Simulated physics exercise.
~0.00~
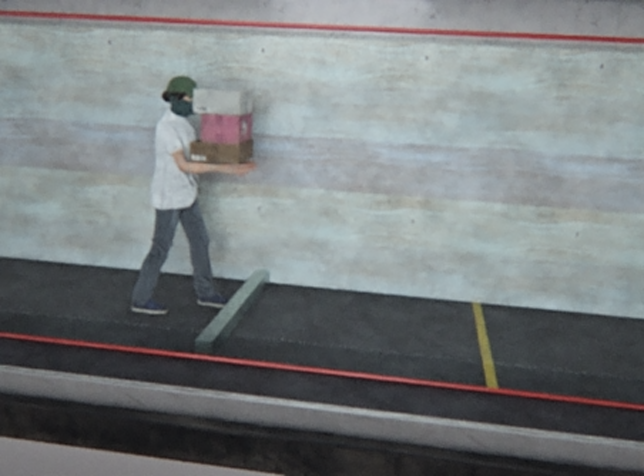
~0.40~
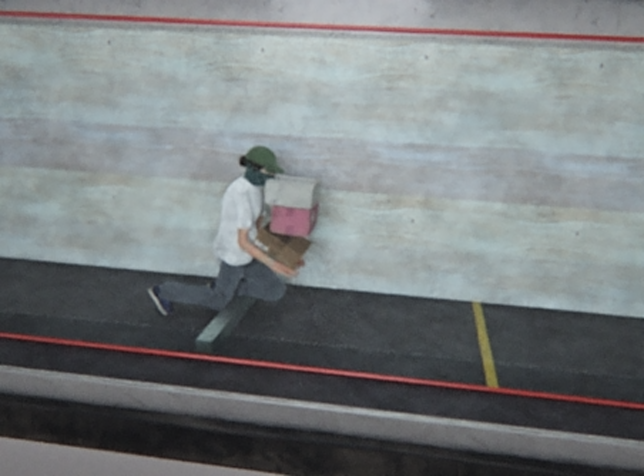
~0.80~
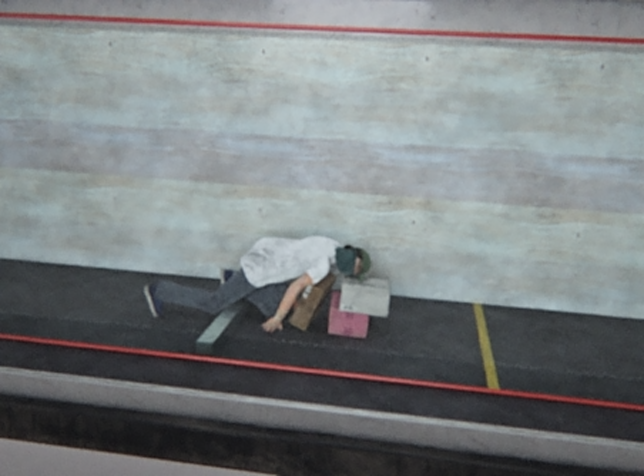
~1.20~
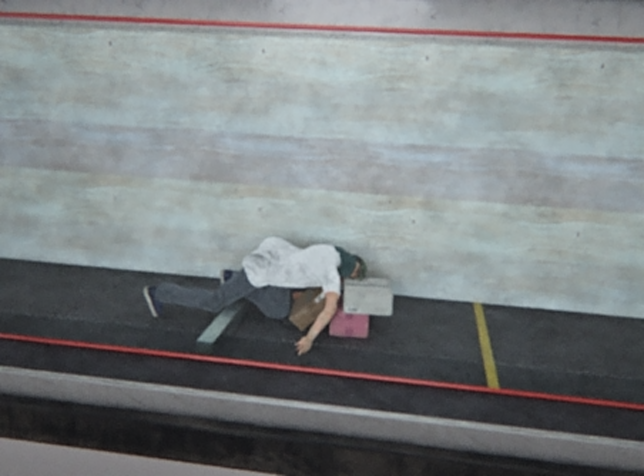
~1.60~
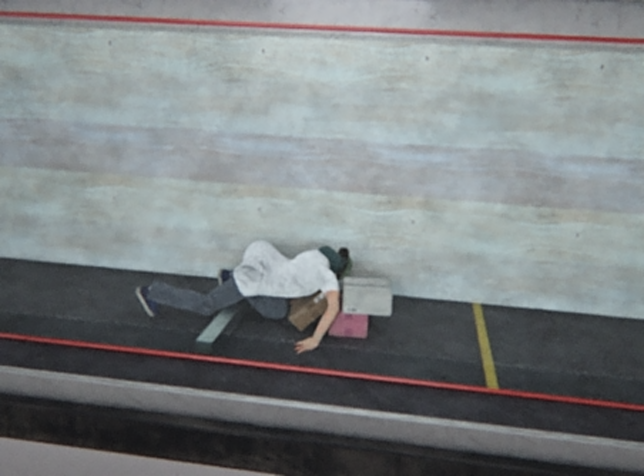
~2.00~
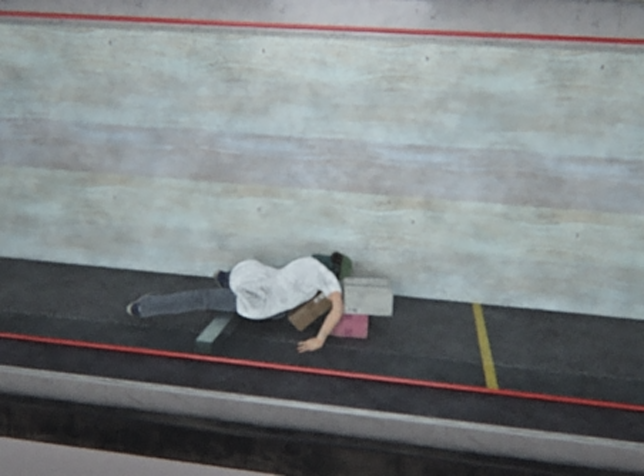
Porter carrying three stacked boxes pitching forward over a low rail and ending sprawled against them, short of the yellow line.
